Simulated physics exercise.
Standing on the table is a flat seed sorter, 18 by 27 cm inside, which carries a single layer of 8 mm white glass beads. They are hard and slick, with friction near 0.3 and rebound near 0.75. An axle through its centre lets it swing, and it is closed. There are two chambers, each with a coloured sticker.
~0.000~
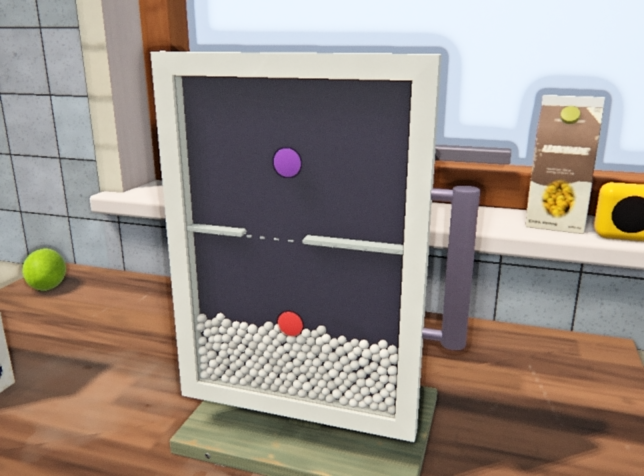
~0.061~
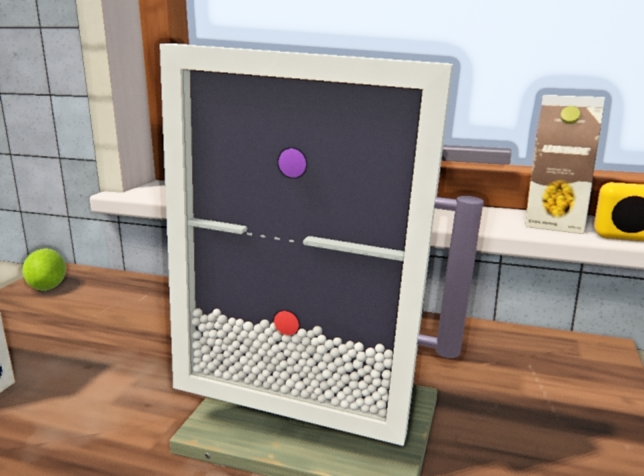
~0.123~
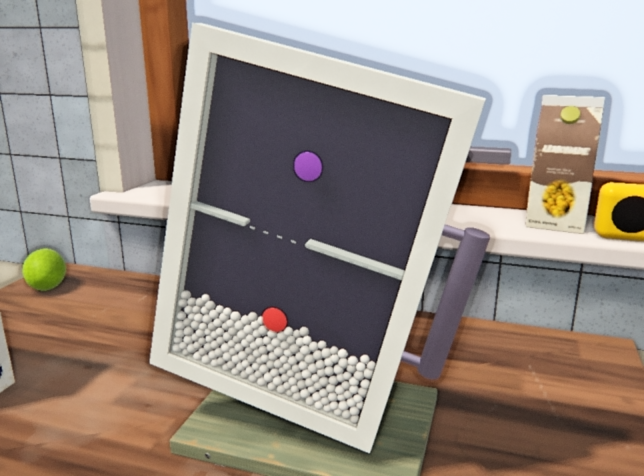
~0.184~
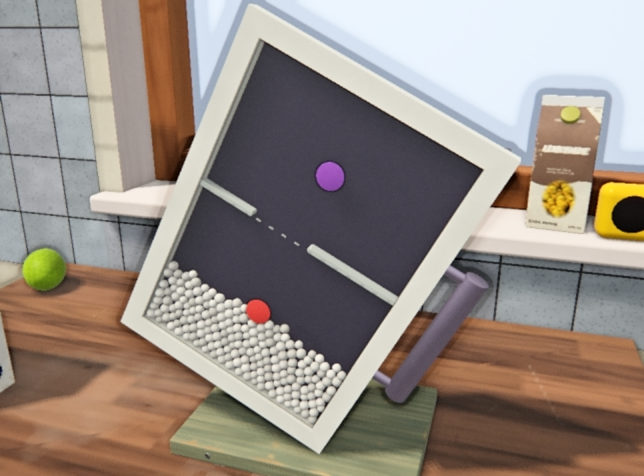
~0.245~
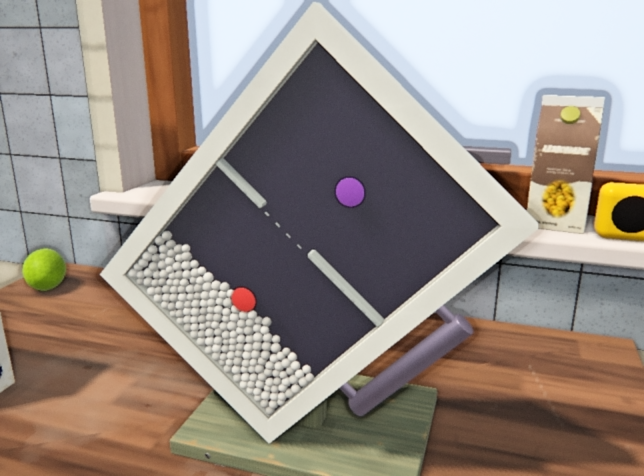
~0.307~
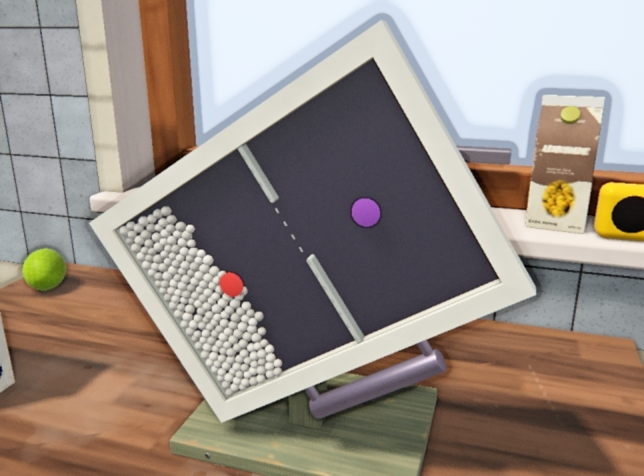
On a wooden table, a framed panel holding white beads turns clockwise well onto its side.
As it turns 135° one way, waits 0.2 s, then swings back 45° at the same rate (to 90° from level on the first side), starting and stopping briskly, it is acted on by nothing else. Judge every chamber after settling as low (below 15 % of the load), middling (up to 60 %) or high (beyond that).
Judged at rest: Red high; purple middling.
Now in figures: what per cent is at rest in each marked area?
In per cent: Red chamber holds 80 and purple chamber holds 20.
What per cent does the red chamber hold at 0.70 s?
Roughly 95 per cent.
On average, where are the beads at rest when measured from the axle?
Left: About 2 cm; below: About 6 cm.
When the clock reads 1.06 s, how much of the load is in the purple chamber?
The share there is some 20 per cent.
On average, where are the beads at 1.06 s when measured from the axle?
The middle sits around 4 cm left and 4 cm below.
After 0.70 s, it stands 135° clockwise; the beads' middle is 7 cm left of and level with the centre; red 95 %, purple 5 %.
After 1.06 s, it stands 114° clockwise; the beads' middle is 4 cm left of and 4 cm below the centre; red 80 %, purple 20 %.
After 1.23 s, it stands 90° clockwise; the beads' middle is 2 cm left of and 6 cm below the centre; red 80 %, purple 20 %.
At rest by 2.1 s, it stands 90° clockwise; red 80 %, purple 20 %.
